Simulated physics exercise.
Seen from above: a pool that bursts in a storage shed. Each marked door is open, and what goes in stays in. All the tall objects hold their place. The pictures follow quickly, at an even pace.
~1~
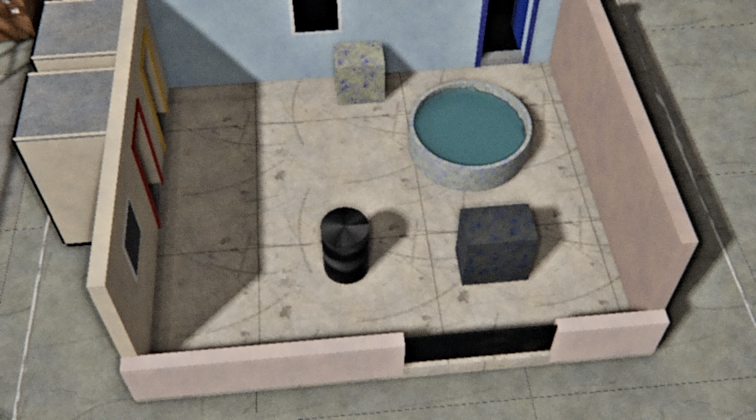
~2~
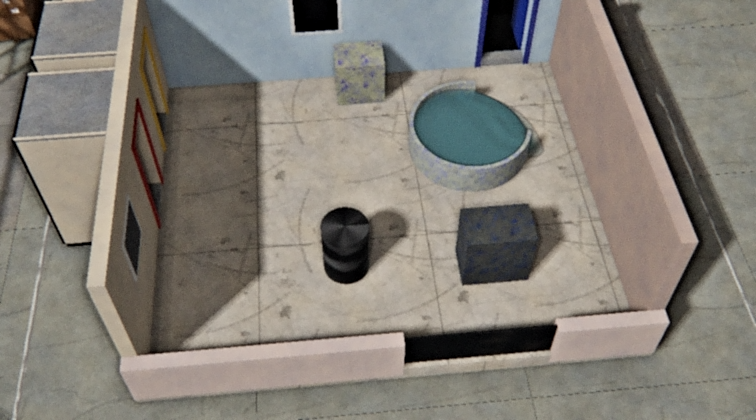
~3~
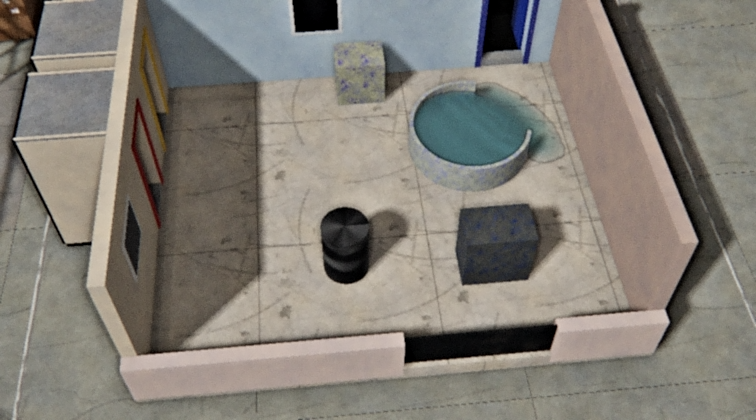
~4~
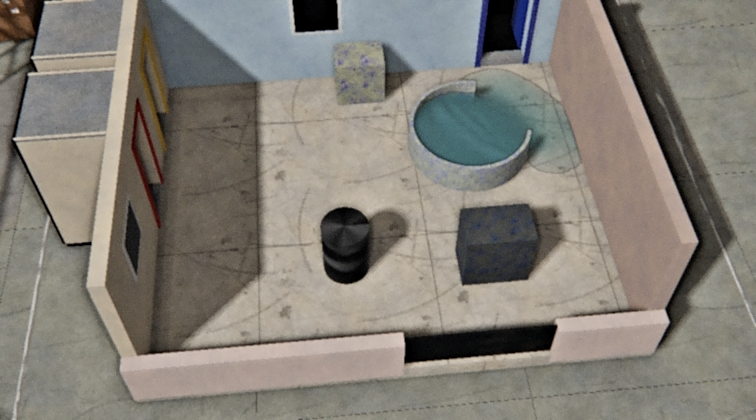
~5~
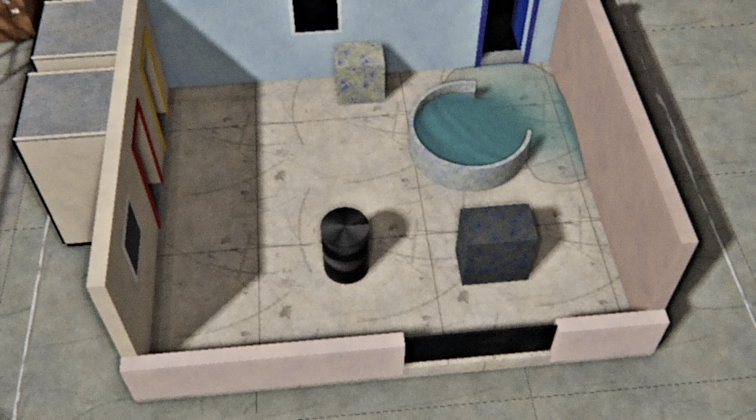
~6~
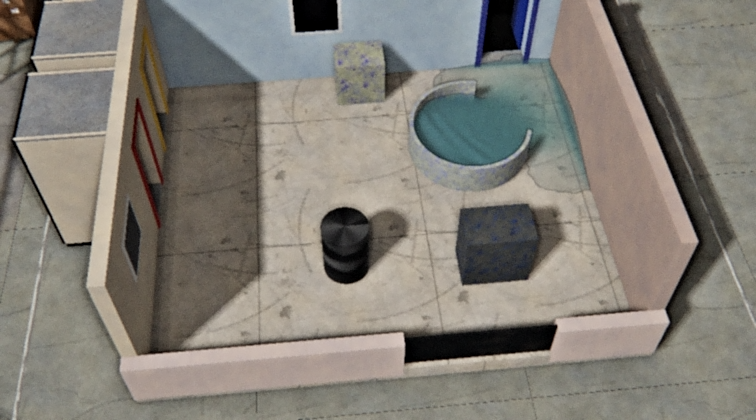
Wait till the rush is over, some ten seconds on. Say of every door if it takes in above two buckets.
The yellow door holds within the limit; the red door holds within the limit; the blue door floods.
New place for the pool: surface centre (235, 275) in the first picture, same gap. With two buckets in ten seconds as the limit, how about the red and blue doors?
In short: The red one stays under, the blue one keeps below it.
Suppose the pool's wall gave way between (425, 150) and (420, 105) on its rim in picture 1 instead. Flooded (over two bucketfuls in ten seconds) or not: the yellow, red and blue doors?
In short: Yellow takes more; red floods; blue keeps below it.
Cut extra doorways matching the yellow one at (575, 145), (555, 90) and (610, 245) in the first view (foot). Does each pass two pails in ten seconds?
In turn: Lets more in, takes more, takes less.
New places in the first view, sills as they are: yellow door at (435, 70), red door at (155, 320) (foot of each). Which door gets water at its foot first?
The one in blue.
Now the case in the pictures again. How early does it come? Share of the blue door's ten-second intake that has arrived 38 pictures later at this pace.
Some 100 per cent.
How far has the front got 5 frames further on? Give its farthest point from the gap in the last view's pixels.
Roughly at (608, 245).
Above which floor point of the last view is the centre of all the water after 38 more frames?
At about (462, 167).
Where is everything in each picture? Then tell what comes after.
In the first frame, the round pool at (470, 126) is whole and still.
In the second frame, the front is at (537, 152), out from the gap at (511, 116).
In the third frame, the front is at (557, 156), out from the gap at (510, 118).
In the fourth frame, the front is at (580, 159), out from the gap at (510, 118).
In the fifth frame, the front is at (585, 173), out from the gap at (510, 118).
In the sixth frame, water pours out at (510, 118) and has run to (589, 185).
A moment on, water covers 10 % of the floor; the yellow door not reached, the red door not reached, the blue door under two buckets in.
Next, water covers 20 % of the floor; the yellow door not reached, the red door not reached, the blue door over two buckets in.
Then, water covers 35 % of the floor; the yellow door not reached, the red door not reached, the blue door far over two buckets in.
Later, water covers 65 % of the floor; the yellow door wet at the sill, nothing in, the red door not reached, the blue door far over two buckets in.
In the end, water covers 95 % of the floor; the yellow door wet at the sill, nothing in, the red door wet at the sill, nothing in, the blue door far over two buckets in.
